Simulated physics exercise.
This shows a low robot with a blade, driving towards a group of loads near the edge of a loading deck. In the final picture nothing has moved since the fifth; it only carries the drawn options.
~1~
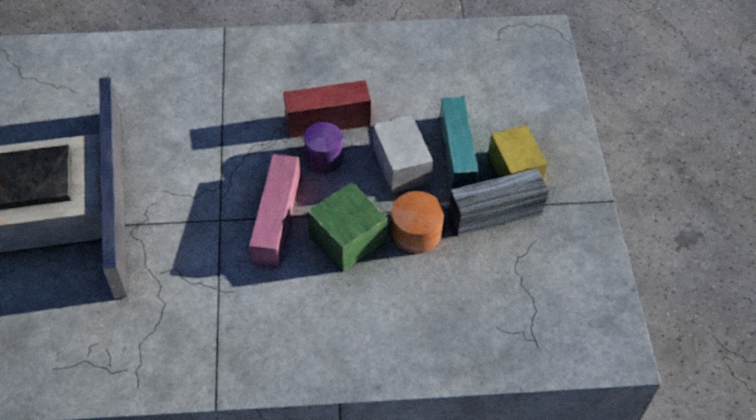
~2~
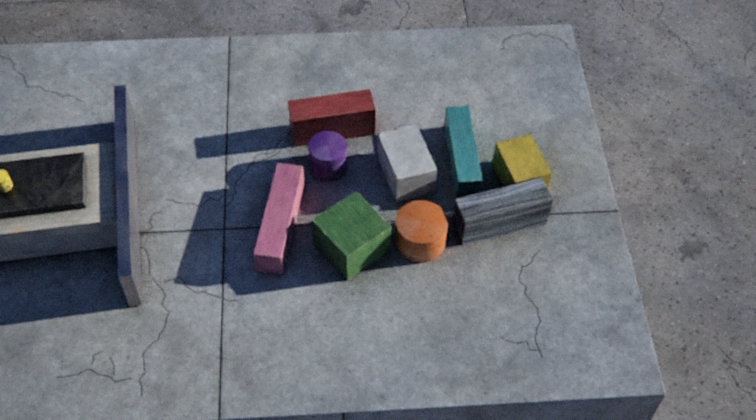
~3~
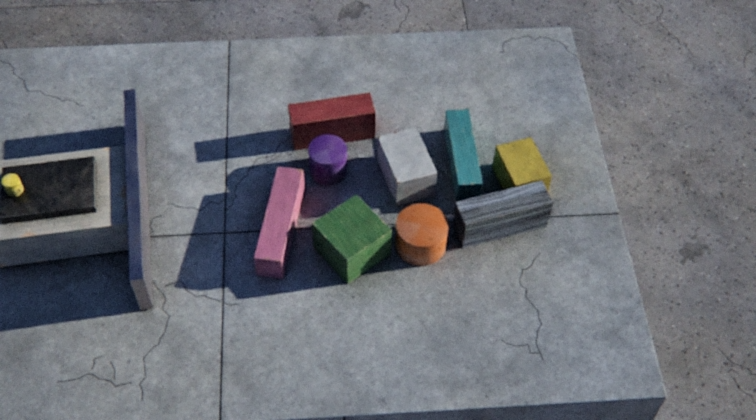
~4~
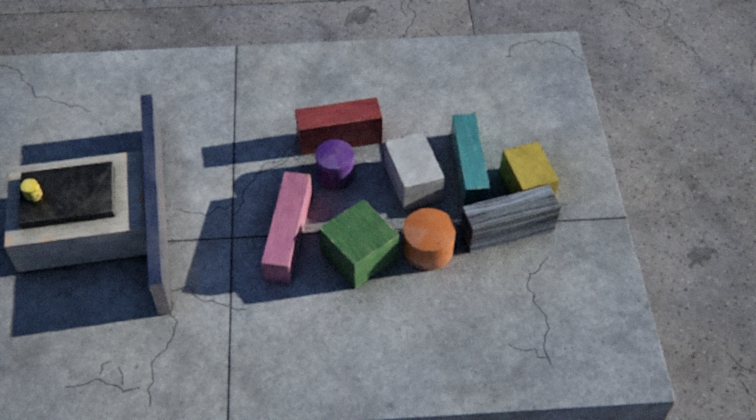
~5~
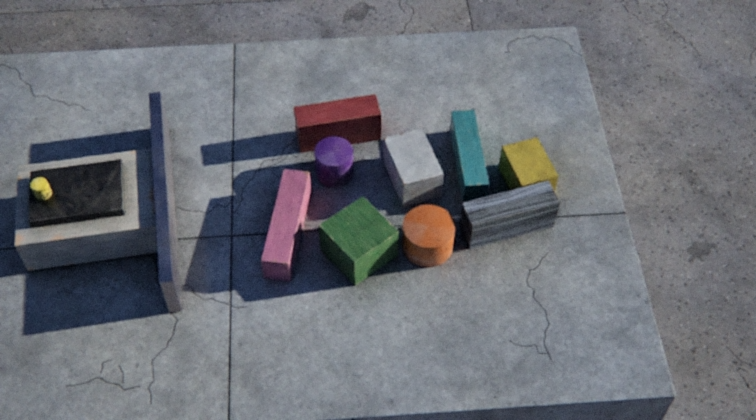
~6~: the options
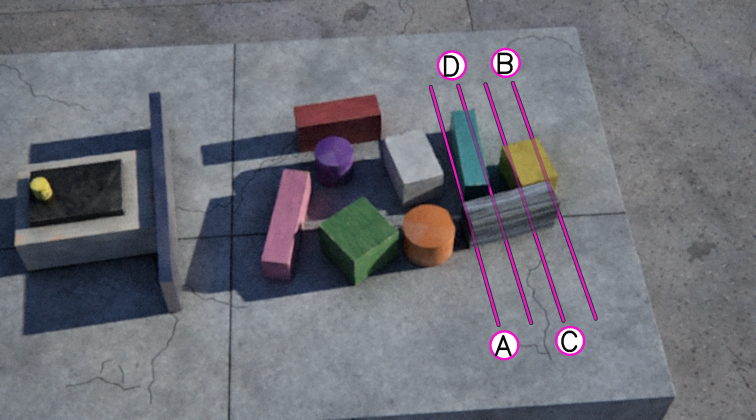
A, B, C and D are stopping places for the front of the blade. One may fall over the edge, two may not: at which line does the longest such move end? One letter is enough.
The farthest such stop is D.
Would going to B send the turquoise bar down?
Yes.
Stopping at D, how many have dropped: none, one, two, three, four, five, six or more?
In all, one.
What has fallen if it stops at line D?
The grey stick goes over.
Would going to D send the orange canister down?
By then, no.
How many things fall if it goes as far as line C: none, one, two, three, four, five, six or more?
In all, three.
On the marked copy, A at (462, 195); B at (551, 190); C at (521, 192); D at (491, 194).
Following D. Soon after the start, robot (205, 184); pink bar (306, 222); yellow crate (528, 172).
Later, robot (326, 177); grey stick (576, 196); orange canister (527, 239).
In the end, robot (418, 172); grey stick over the edge; orange canister (624, 250); one fallen.
As for the rest, A is within the limit but short; B drops four; C drops three.
